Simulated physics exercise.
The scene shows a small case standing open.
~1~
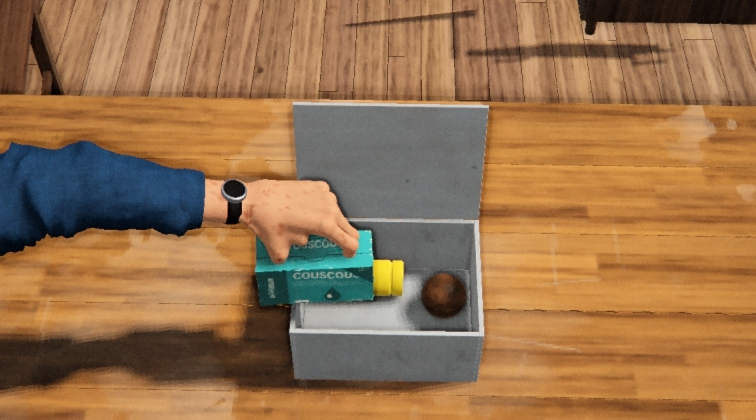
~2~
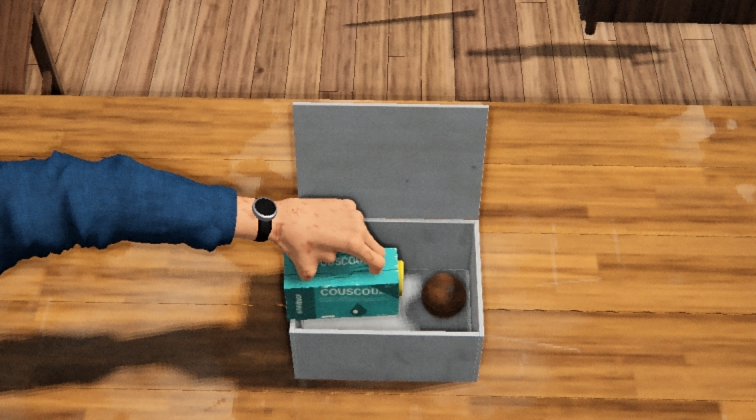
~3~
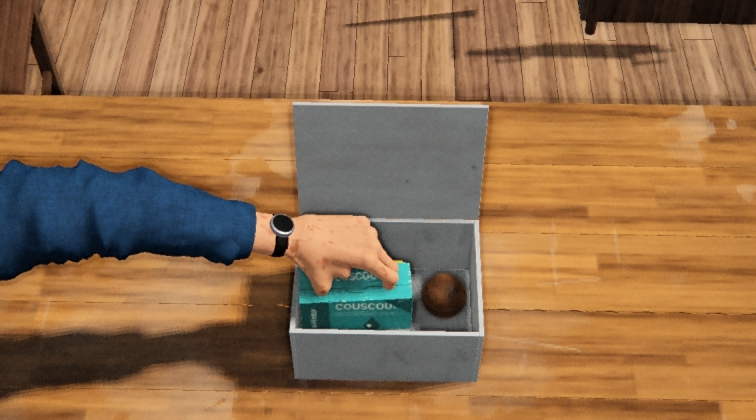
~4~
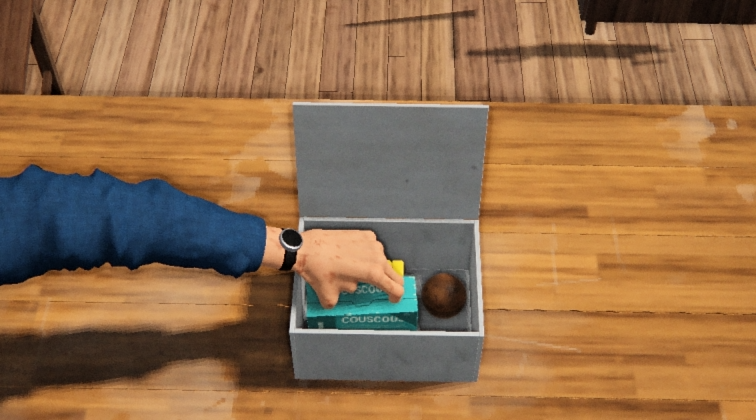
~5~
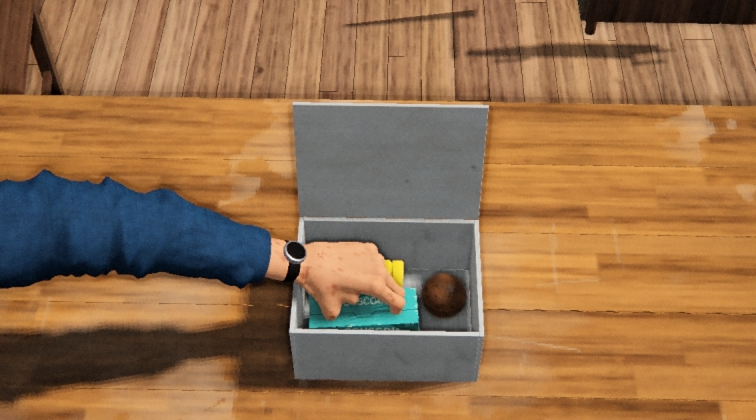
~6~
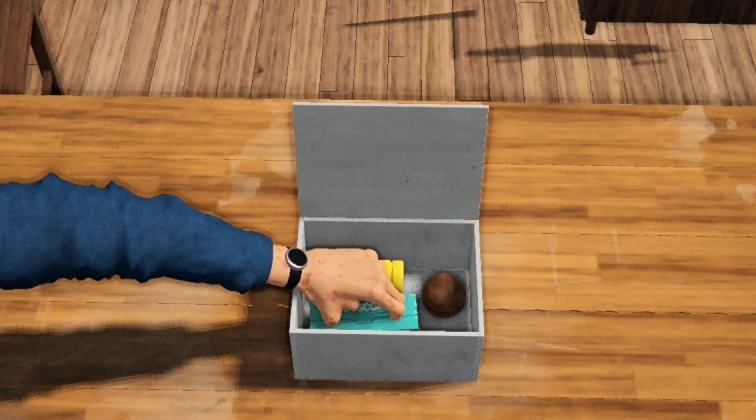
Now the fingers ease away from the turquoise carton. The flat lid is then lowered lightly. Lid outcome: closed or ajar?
Looks to me like the lid isn't kept from shutting.
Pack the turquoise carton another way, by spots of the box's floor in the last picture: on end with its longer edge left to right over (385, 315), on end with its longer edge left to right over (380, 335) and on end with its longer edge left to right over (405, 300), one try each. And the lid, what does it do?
Results in order: Lid up, lid up, lid up.
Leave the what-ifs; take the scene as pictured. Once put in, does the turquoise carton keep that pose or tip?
Observation: It keeps the set orientation.
Then, 1.20 s after the last picture, lid starting down.
Then, 1.80 s after the last picture, lid 47° above the rim.
Then, 2.20 s after the last picture, lid 16° above the rim.
At rest, lid shut; all 3 in place. Seen from the same camera at the end, turquoise carton near (364, 328).
